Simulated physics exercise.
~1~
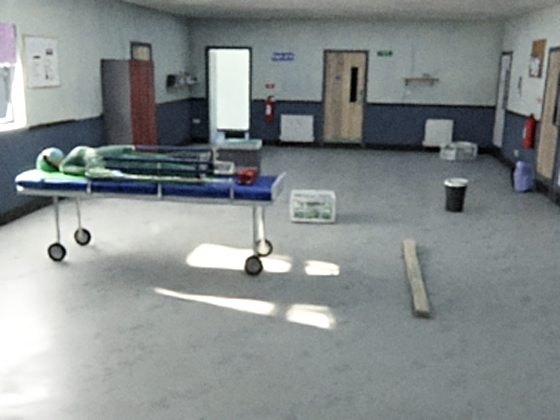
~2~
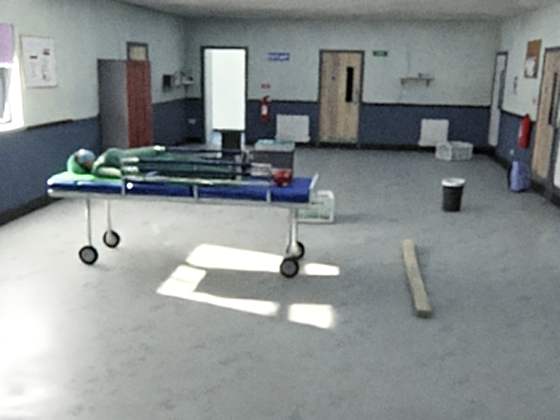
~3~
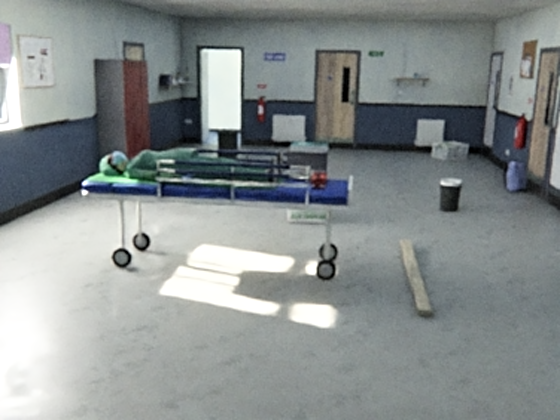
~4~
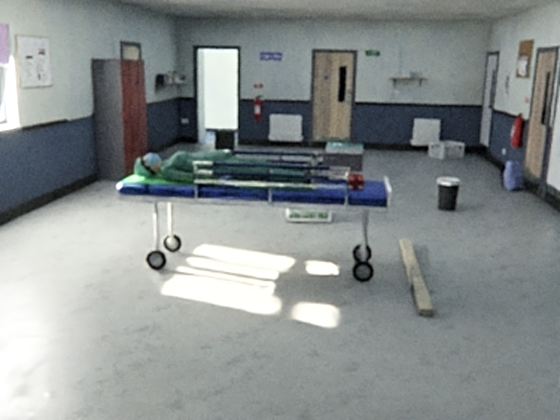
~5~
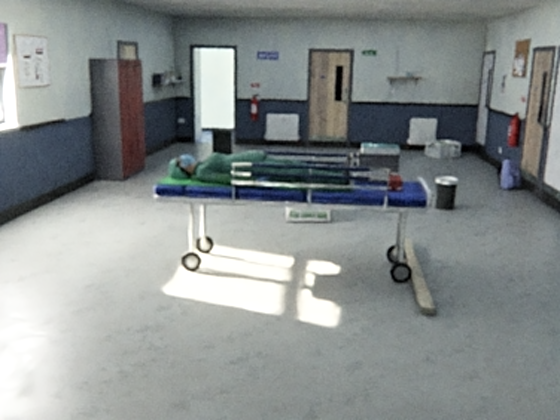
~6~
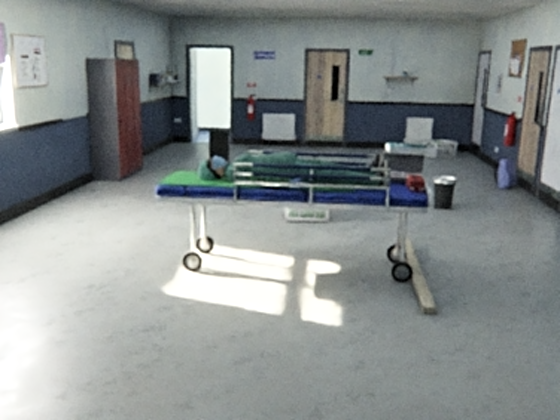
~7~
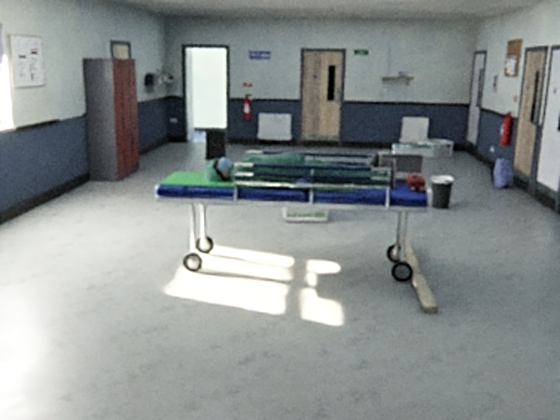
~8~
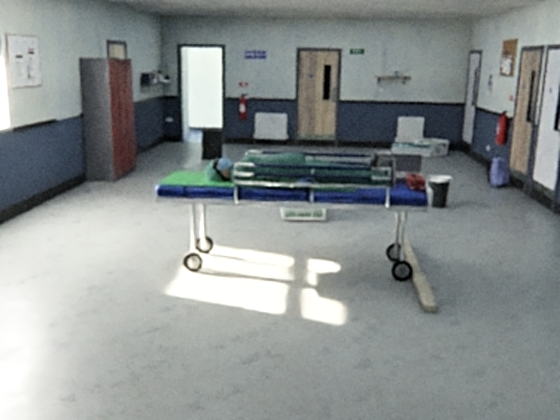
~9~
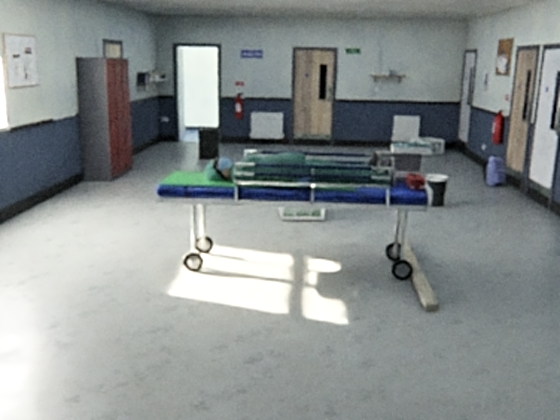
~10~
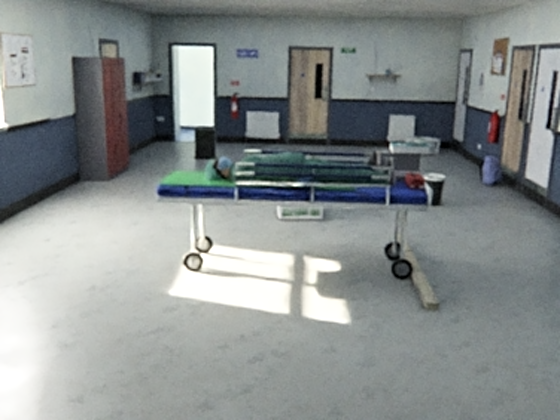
A trolley carrying a limp person rolls right, stops at the sill, and the body slides slightly onward, staying aboard.
